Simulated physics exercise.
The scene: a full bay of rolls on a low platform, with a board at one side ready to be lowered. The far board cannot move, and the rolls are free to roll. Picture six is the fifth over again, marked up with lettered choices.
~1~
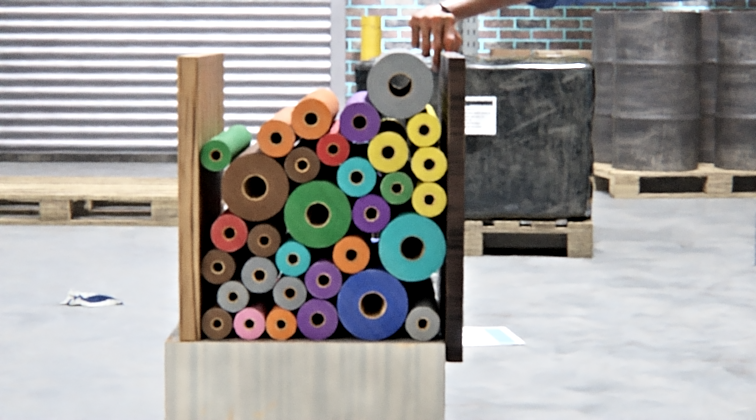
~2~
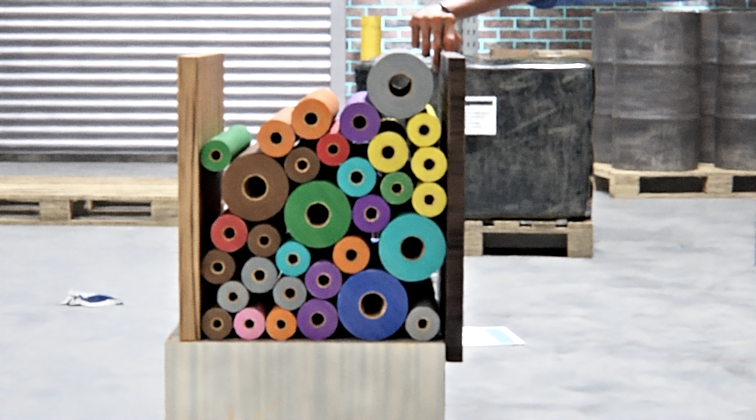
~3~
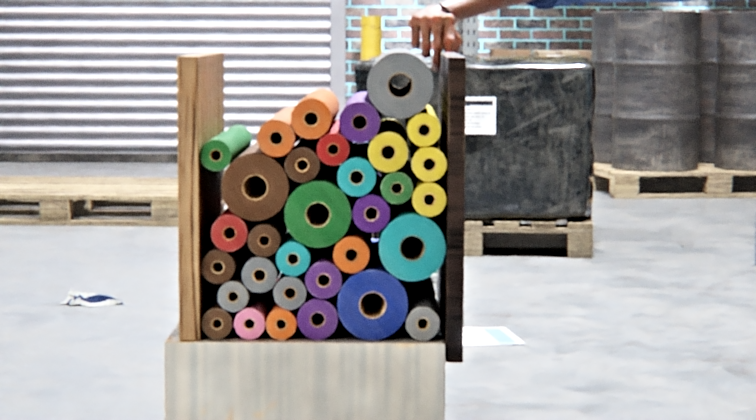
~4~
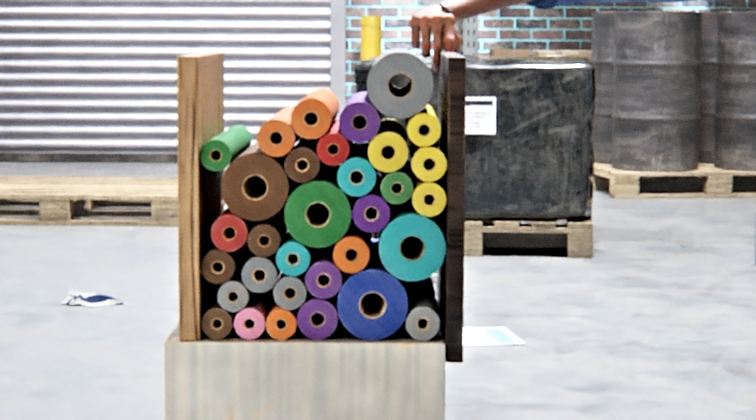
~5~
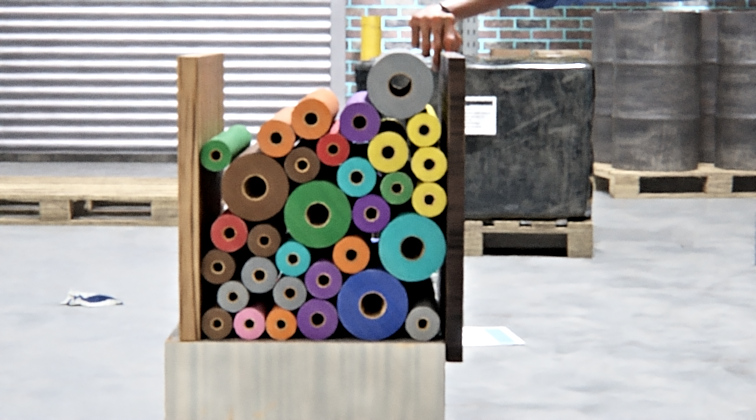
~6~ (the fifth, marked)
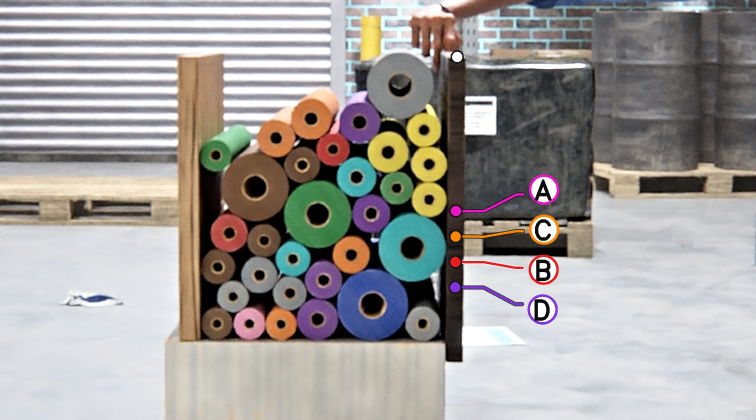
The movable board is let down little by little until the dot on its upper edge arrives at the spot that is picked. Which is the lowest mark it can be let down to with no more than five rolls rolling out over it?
The lowest mark that will do is A.
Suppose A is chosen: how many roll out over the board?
It comes to three.
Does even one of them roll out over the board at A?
At A: Yes.
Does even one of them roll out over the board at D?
Yes, at D.
On the marked copy, A at (456, 211); B at (455, 262); C at (456, 237); D at (455, 287); the white dot at (457, 57).
With A. Early on, top of the board (448, 125).
Further on, top of the board (447, 203).
At the end, top of the board (447, 210), three out over the board.
As for the rest, B more than five out over the board; C more than five out over the board; D more than five out over the board.
